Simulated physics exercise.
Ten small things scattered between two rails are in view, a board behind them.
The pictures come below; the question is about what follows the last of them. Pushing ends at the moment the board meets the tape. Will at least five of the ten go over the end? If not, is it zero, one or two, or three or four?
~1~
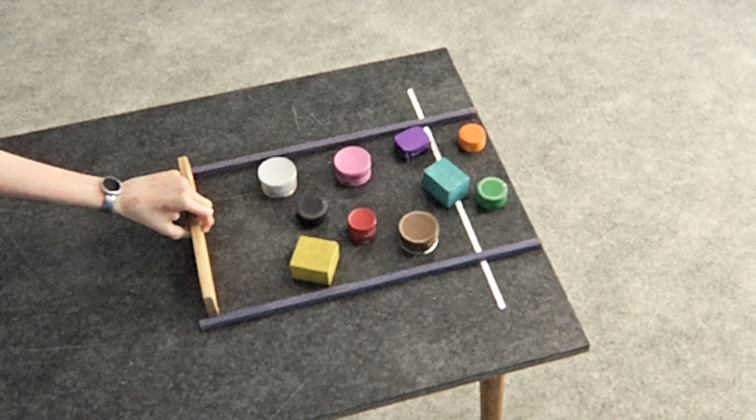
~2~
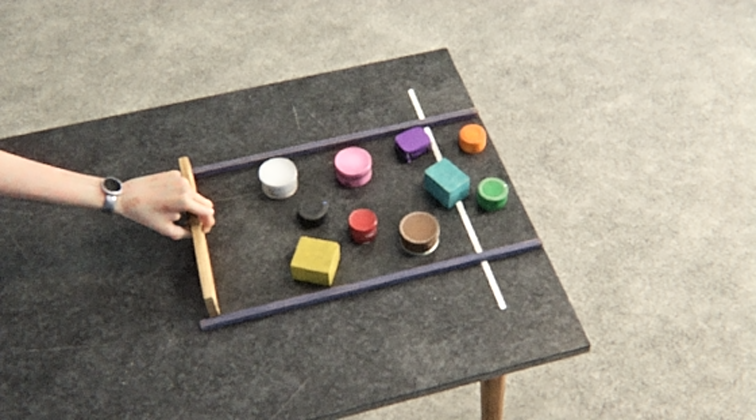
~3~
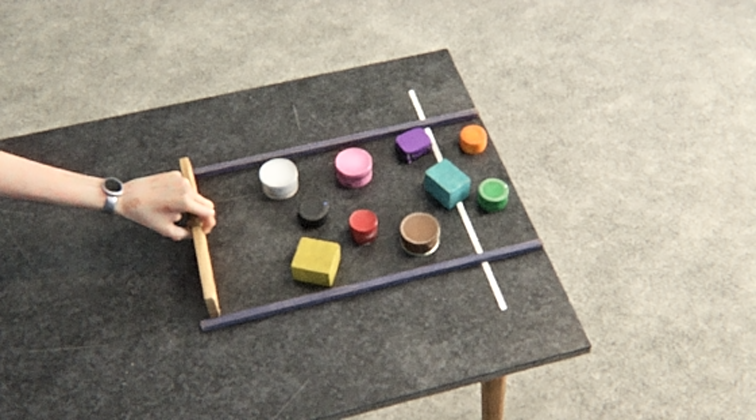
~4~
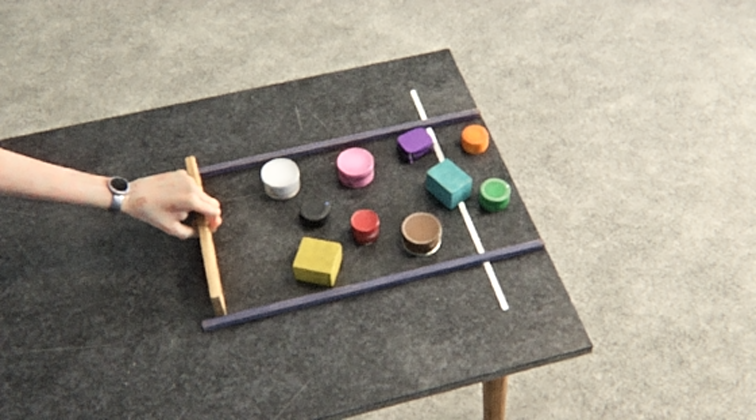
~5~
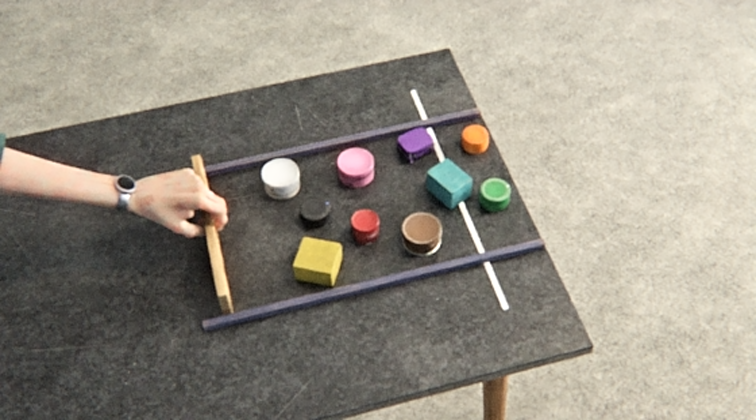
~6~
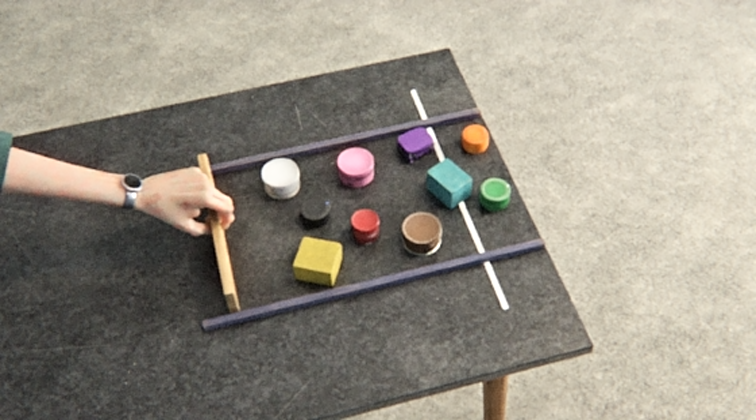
I predict exactly one or two will slip off.
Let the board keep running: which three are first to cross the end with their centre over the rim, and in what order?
It runs the orange lid, the green lid, and lastly the brown pot.
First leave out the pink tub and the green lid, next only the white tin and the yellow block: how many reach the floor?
The first try gives 0, the second gives 1.
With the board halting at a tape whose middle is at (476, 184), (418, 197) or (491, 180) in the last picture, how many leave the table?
It would be 6, then 0, then 6.
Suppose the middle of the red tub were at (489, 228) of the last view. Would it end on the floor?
Placed like that, the red tub ends up falling.
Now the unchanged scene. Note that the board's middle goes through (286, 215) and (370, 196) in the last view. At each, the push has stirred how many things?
The first number is 2, the next one 7.
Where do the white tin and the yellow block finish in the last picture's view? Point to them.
White tin at (455, 140), yellow block at (488, 214).
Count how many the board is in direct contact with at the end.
Count recorded: 4.
Soon after, none off yet; orange lid at rest near (475, 139); green lid at rest near (495, 195); turquoise block at rest near (449, 183).
By the end, the number that fall off is one or two; fallen, green lid and orange lid.
